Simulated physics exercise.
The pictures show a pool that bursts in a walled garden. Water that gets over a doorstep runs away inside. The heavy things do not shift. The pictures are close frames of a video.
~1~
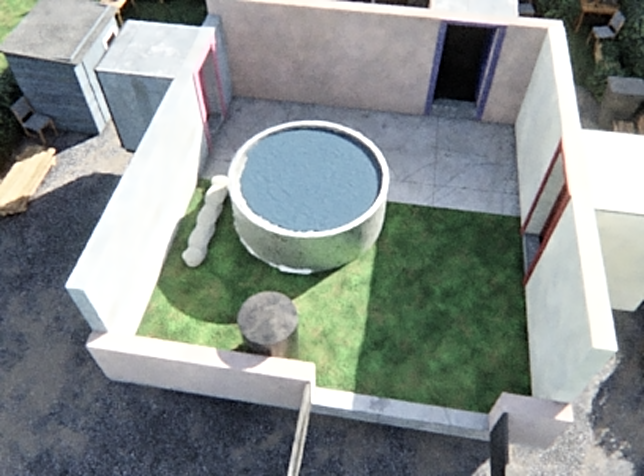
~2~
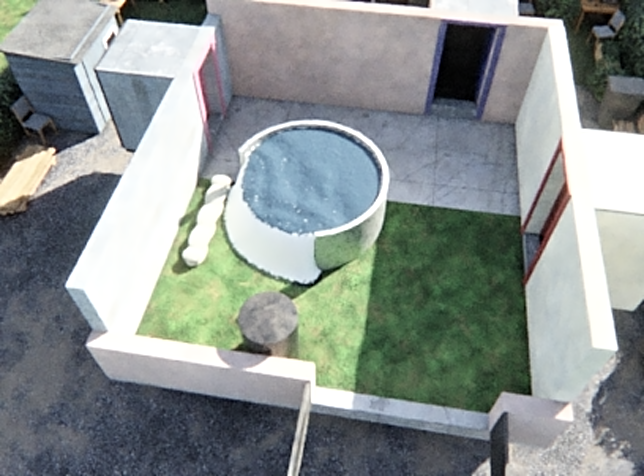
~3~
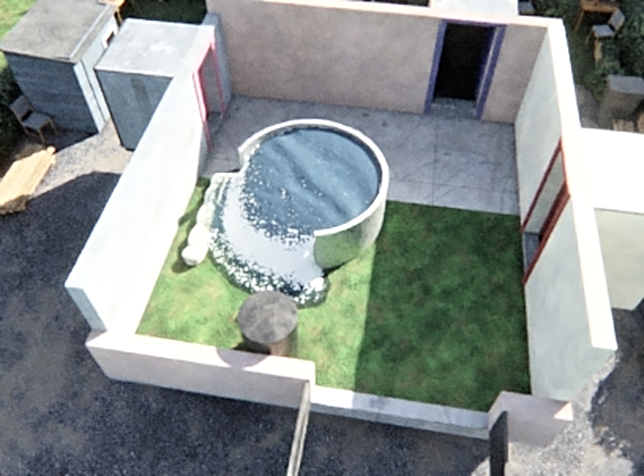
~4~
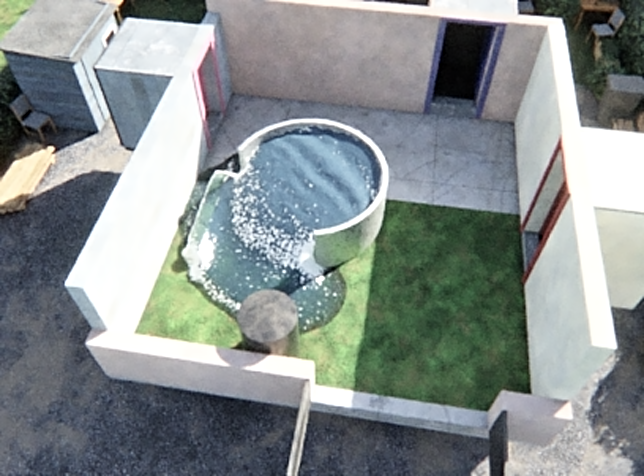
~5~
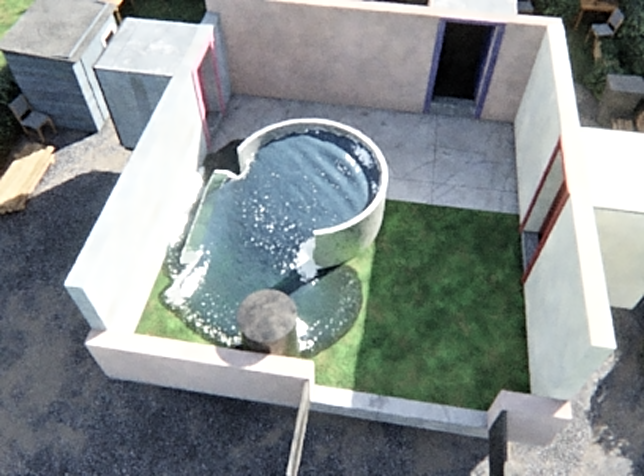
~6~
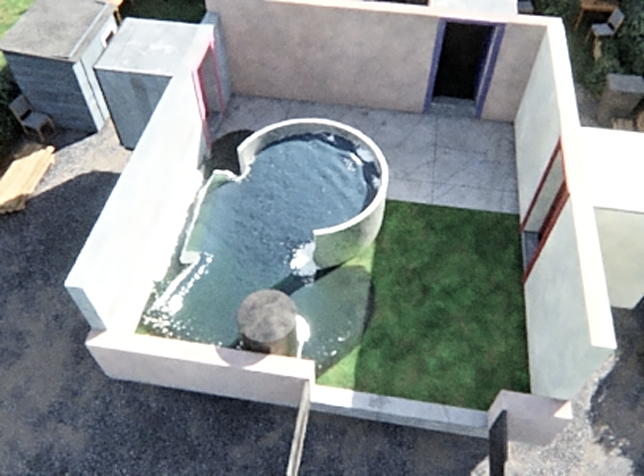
In a walled garden with grass and paving, a round pool stands full of still water beside a pale twisted shape. The pool's front left side opens, and foaming water pours out across the grass, surrounding the round stump-like block and spreading to the left and front walls.
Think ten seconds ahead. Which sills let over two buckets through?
In the end: The red door admits no more than that; the blue door admits no more than that; the pink door admits no more than that.
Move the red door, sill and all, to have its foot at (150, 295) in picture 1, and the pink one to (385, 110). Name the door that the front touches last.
I say the blue one.
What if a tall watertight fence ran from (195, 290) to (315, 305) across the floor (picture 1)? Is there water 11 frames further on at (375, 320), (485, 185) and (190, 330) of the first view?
As listed: Awash, clear, awash.
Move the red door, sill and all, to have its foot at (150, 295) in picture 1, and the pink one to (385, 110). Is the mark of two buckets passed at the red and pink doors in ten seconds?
Then: The red one is over; the pink one is under.
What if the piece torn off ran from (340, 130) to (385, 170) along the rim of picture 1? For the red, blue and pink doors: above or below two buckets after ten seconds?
The red door takes less; the blue door floods; the pink door is over.
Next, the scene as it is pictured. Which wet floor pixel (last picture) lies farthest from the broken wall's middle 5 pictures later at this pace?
Around (231, 97).
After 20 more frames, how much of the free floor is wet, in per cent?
I make it 60 per cent.
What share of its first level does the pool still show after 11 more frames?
Roughly 30 per cent.
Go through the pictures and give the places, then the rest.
Still water in the round pool at (309, 177), in the first frame.
The front is at a hidden place, out from the gap at (247, 231), in the second frame.
Water pours out at (247, 233) and has run to a hidden place, in the third frame.
Water pours out at (248, 234) and has run to a hidden place, in the fourth frame.
Water pours out at (247, 235) and has run to (237, 143), in the fifth frame.
Water pours out at (247, 235) and has run to (244, 133), in the sixth frame.
A moment on, water covers 40 % of the floor; the red door not reached, the blue door not reached, the pink door wet at the sill, nothing in.
Next, water covers 45 % of the floor; the red door not reached, the blue door not reached, the pink door wet at the sill, nothing in.
Then, water covers 60 % of the floor; the red door not reached, the blue door not reached, the pink door wet at the sill, nothing in.
Later, water covers 95 % of the floor; the red door wet at the sill, nothing in, the blue door wet at the sill, nothing in, the pink door under two buckets in.
In the end, water covers 95 % of the floor; the red door wet at the sill, nothing in, the blue door wet at the sill, nothing in, the pink door under two buckets in.
